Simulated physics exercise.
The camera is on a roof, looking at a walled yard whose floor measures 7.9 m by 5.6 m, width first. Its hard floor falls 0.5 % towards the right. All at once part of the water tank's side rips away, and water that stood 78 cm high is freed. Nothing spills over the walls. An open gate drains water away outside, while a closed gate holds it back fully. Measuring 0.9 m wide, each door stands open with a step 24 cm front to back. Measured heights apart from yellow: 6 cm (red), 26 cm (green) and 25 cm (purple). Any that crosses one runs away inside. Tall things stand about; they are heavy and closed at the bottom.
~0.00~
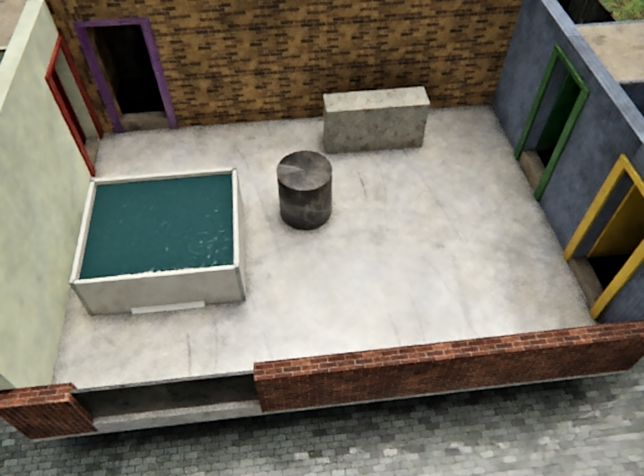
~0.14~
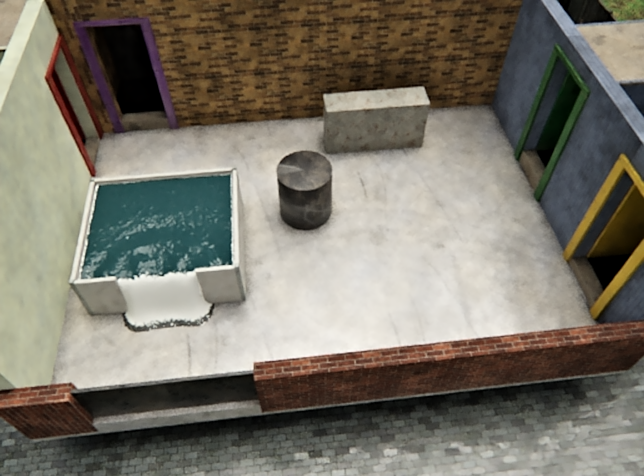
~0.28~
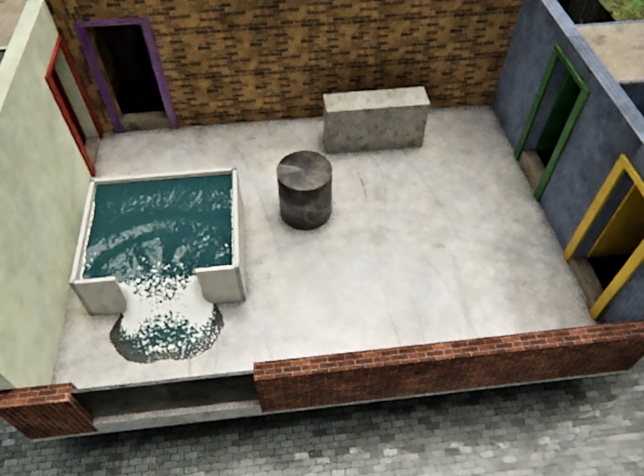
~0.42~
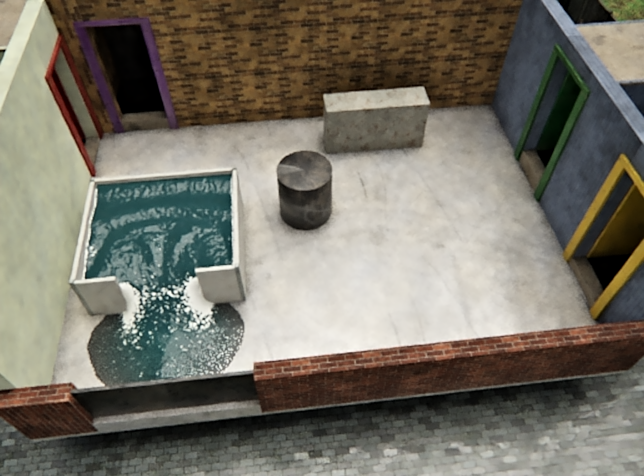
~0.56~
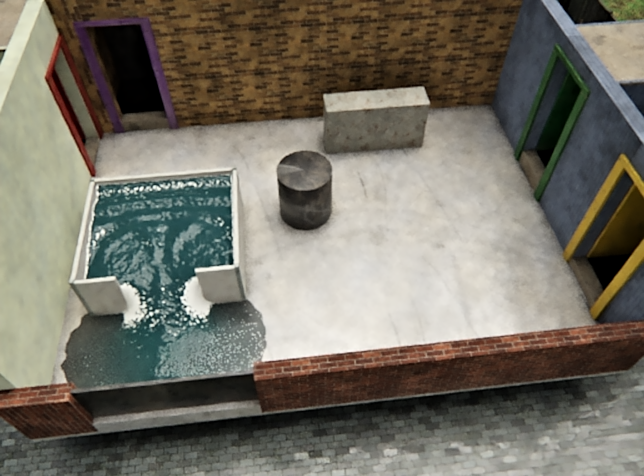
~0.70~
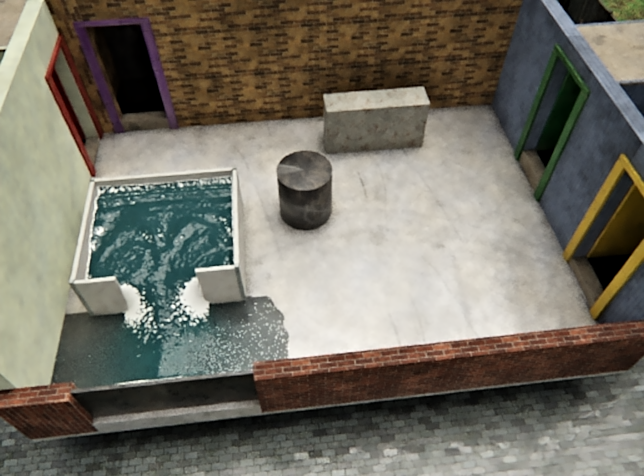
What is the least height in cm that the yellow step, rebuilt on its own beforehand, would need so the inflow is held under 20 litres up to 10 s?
Around 14.5 cm would be enough.
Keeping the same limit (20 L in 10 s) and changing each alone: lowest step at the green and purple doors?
Some 7.5 cm for green, some 15 cm for purple.
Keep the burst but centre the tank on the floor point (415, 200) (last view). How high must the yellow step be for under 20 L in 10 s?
Minimum: Approx. 20 cm.
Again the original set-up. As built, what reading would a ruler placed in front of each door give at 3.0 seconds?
Centimetres: Red = 7, green = 0, yellow = 20, purple = 5.
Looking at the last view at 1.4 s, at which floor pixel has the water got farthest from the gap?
Pixel: About (417, 371).
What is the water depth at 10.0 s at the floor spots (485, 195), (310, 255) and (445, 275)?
Roughly 12, 2 and 4 cm, in turn.
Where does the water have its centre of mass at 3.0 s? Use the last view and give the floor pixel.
The balance point sits at roughly (201, 289).
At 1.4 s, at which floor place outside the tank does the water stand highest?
(46, 412).
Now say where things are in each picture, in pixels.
The first frame shows still water, 78 cm deep, in the water tank at (161, 224); the yellow door at (606, 247) is dry.
In the second frame, the gap is at (165, 294), the front 0.3 m out at (137, 328); the back of the water tank holds 78 cm.
In the third frame, the gap is at (165, 296), the front 0.8 m out at (138, 357); the back of the water tank holds 78 cm.
In the fourth frame, the front is at a hidden place, 1.4 m from the gap at (166, 296); 2.3 m2 of floor is wet, 77 cm left at the back.
In the fifth frame, water pours out at (165, 295) and has run 1.5 m, to a hidden place; about 8 cm deep outside, 68 cm at the back.
In the sixth frame, the gap is at (165, 296), the front 1.8 m out at a hidden place; the back of the water tank holds 65 cm; 4.8 m in a straight line remain to the yellow door at (606, 247).
After 1.4 s water covers 15 % of the floor, deepest (65 cm) near (46, 412); it has not reached the yellow door.
After 3.0 s water covers 50 % of the floor, deepest (34 cm) near (157, 387); 20 cm at the yellow door, 2 litres in over its 14 cm step.
After 10.0 s water covers 95 % of the floor, deepest (16 cm) near (505, 188); 10 cm at the yellow door, 27 litres in over its 14 cm step.
At the yellow door as built, the water arrived by 2.6 s and peaked near 20 cm at 3.0 s.
Run again over the same 10 s with other heights there, 39 litres in over 13 cm, 4 litres over 17.5 cm. The limit of 20 litres is kept from about 14.5 cm up.
